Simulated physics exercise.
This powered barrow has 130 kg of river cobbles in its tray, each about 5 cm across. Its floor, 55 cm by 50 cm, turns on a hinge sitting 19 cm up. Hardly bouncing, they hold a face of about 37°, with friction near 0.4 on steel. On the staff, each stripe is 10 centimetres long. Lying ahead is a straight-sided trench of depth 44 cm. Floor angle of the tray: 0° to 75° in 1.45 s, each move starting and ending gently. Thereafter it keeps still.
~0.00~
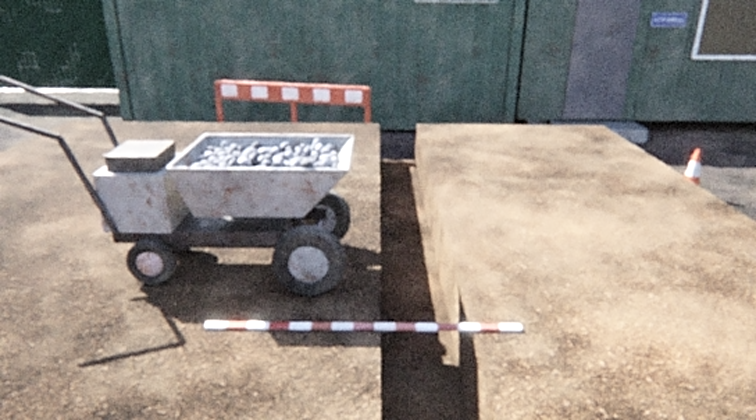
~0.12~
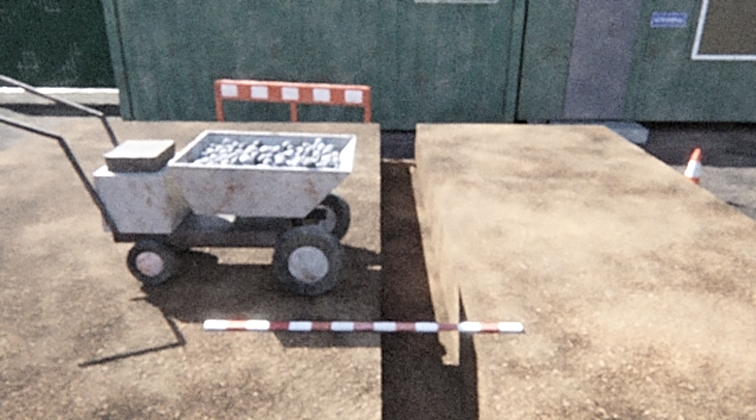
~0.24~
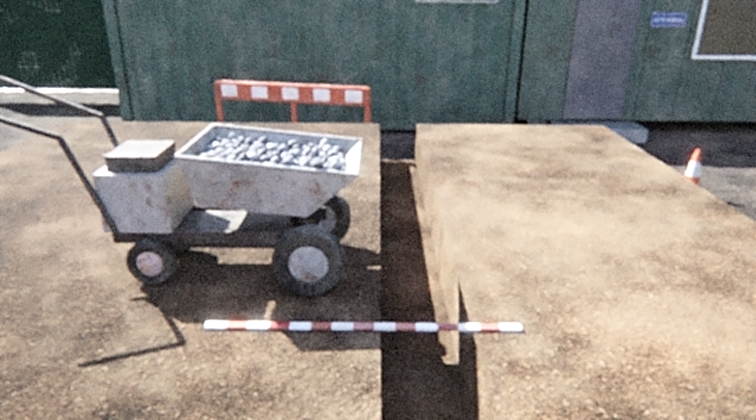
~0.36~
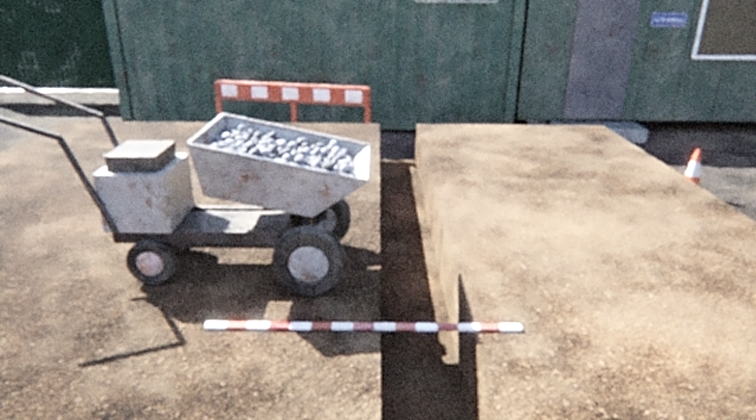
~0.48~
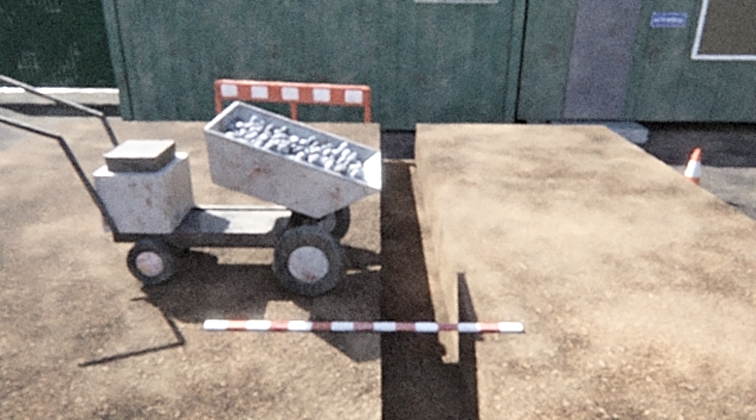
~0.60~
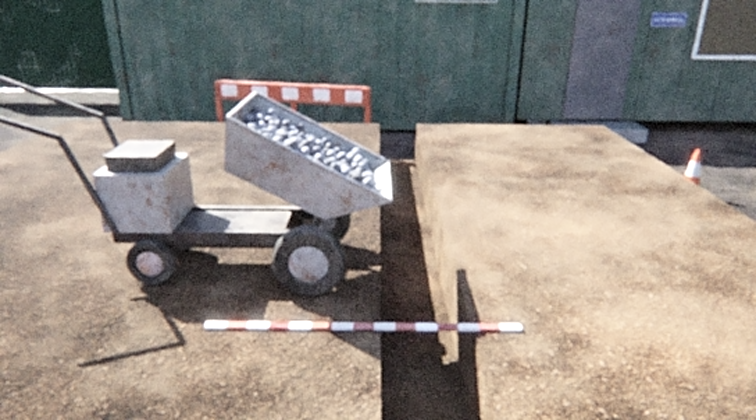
The grey tray of a powered barrow, loaded with rounded stones, tilts gently at first and then more steeply, its left end rising and its right lip lowering beside a straight-sided trench, while the wheeled base stays still.
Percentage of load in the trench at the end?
85 per cent.
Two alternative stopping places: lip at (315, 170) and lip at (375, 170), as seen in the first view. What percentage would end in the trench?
Roughly 100 in a hundred from the first, 50 in a hundred from the second.
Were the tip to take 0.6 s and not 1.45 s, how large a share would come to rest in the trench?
Near 60 per cent.
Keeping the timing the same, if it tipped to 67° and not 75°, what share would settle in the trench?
In that case around 80 percent.
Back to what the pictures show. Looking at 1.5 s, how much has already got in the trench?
About 55%.
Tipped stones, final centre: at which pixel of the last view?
Centre estimate: Around (430, 323).
After 1.1 s the floor is at 63°; 99 % in the tray, 1 % in the trench; the foremost stones are at (427, 243).
After 1.5 s the floor is at 75°; 35 % in the tray, 54 % in the trench, 11 % past the trench; the foremost stones are at (502, 265).
After 1.9 s the floor is at 75°; 7 % in the tray, 78 % in the trench, 15 % past the trench; the foremost stones are at (543, 252).
After 3.8 s the floor is at 75°; 0 % in the tray, 85 % in the trench, 15 % past the trench; the foremost stones are at (564, 257).
